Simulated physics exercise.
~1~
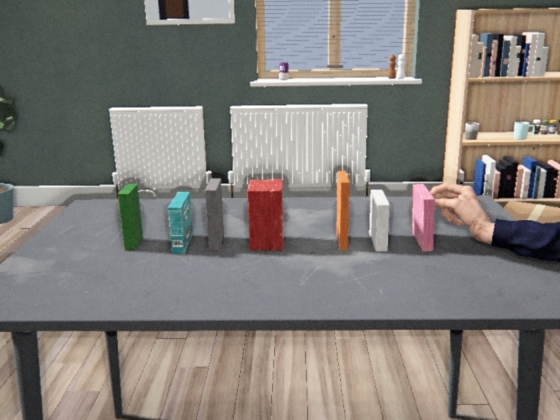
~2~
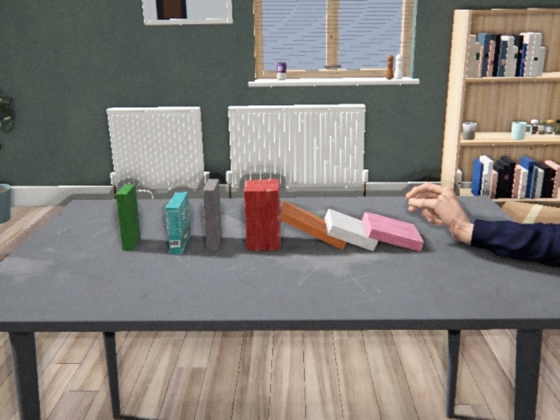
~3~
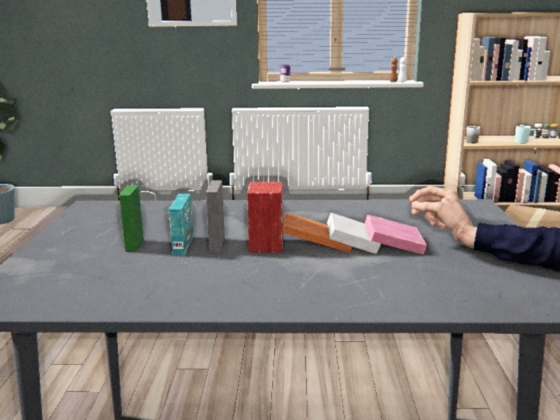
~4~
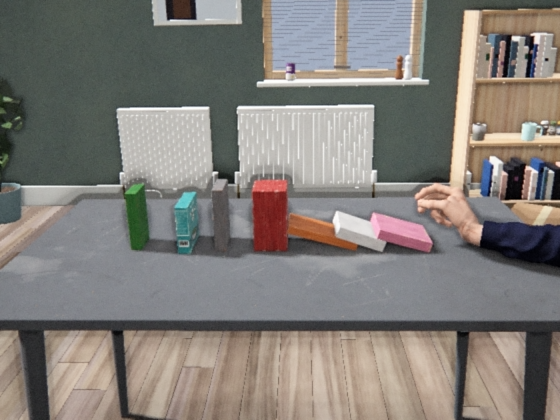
In a room with a dark green wall, white radiators and a bookshelf, a grey table is seen from the front through a slightly swaying camera. Seven upright blocks stand in a row across it, from left to right green, turquoise, grey, red, orange, white and pink. A hand at the right tips the pink block to the left. It knocks over the white block, which topples the orange one against the red block. The hand hovers at the right as the three fallen blocks lie overlapping, while the red, grey, turquoise and green ones remain standing.
